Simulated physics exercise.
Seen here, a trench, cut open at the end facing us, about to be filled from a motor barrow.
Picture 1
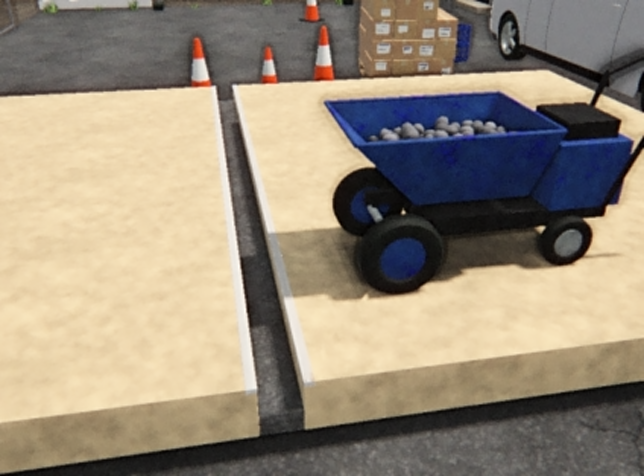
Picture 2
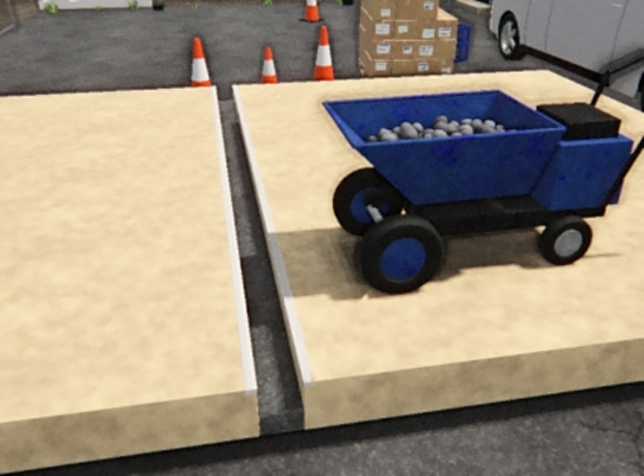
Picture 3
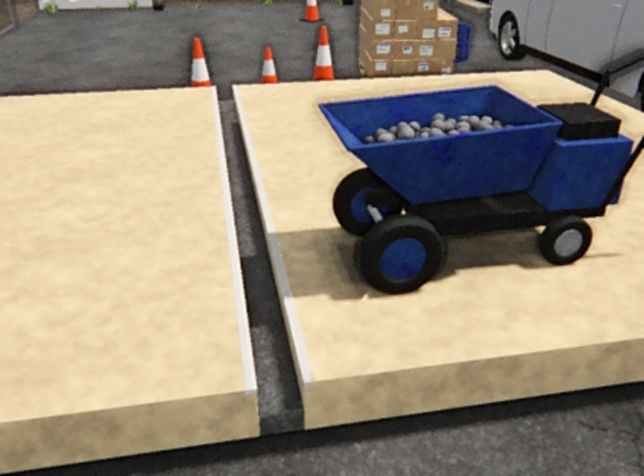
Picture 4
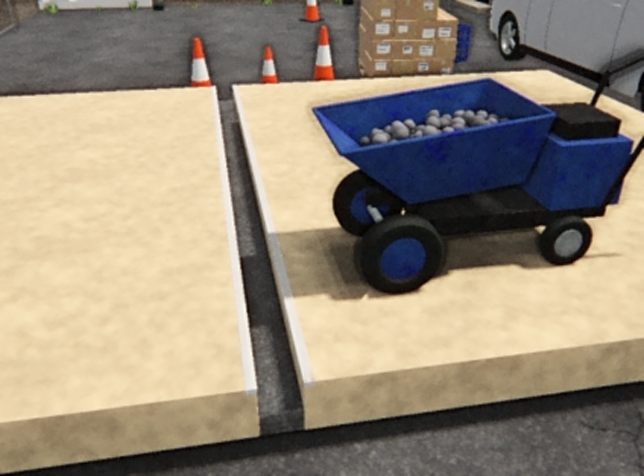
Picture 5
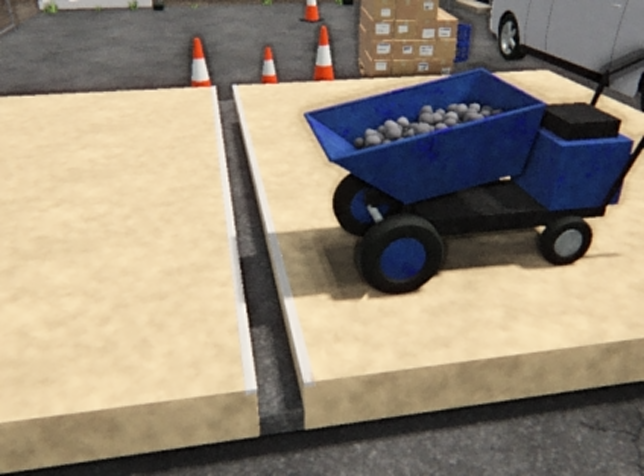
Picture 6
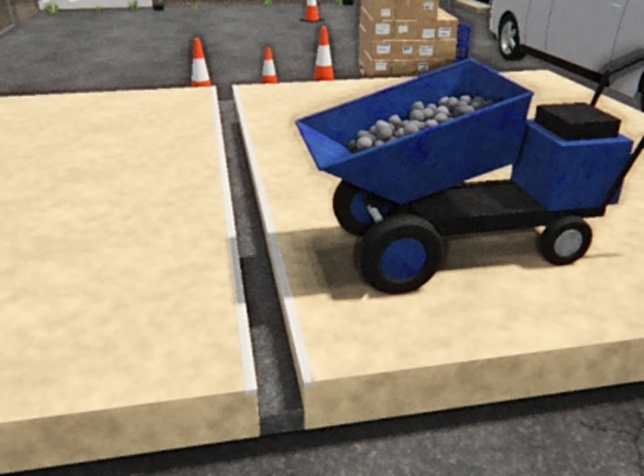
The blue skip of a motor barrow tilts gradually to the left, carrying round cobbles.
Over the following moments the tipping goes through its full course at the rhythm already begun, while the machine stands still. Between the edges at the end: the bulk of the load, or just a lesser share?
Ends mostly outside.
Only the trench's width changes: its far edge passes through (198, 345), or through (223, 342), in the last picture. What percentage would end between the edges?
About 80 %, then 60 %.
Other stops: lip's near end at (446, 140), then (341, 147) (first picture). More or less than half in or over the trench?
First spot a minority of it, second spot a minority of it.
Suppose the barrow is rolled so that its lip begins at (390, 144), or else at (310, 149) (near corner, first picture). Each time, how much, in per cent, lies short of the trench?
In order: About 10 % and 0 %.
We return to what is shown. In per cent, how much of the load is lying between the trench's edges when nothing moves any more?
It comes to roughly 35 percent of the load.
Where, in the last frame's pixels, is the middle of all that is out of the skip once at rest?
Once it all stops, the middle lies near (231, 273).
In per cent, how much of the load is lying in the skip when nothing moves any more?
Close to 20 percent.
Soon after the last picture, skip tipped steeply; all in the skip.
A little later, skip tipped right over; about two thirds in the skip; a small part in or heaped over the trench; about a quarter beyond it; a stray few falling.
Later still, skip tipped right over; about a quarter in the skip; about a third in or heaped over the trench; about half beyond it.
At rest, skip tipped right over; about a quarter in the skip; about a third in or heaped over the trench; about half beyond it.
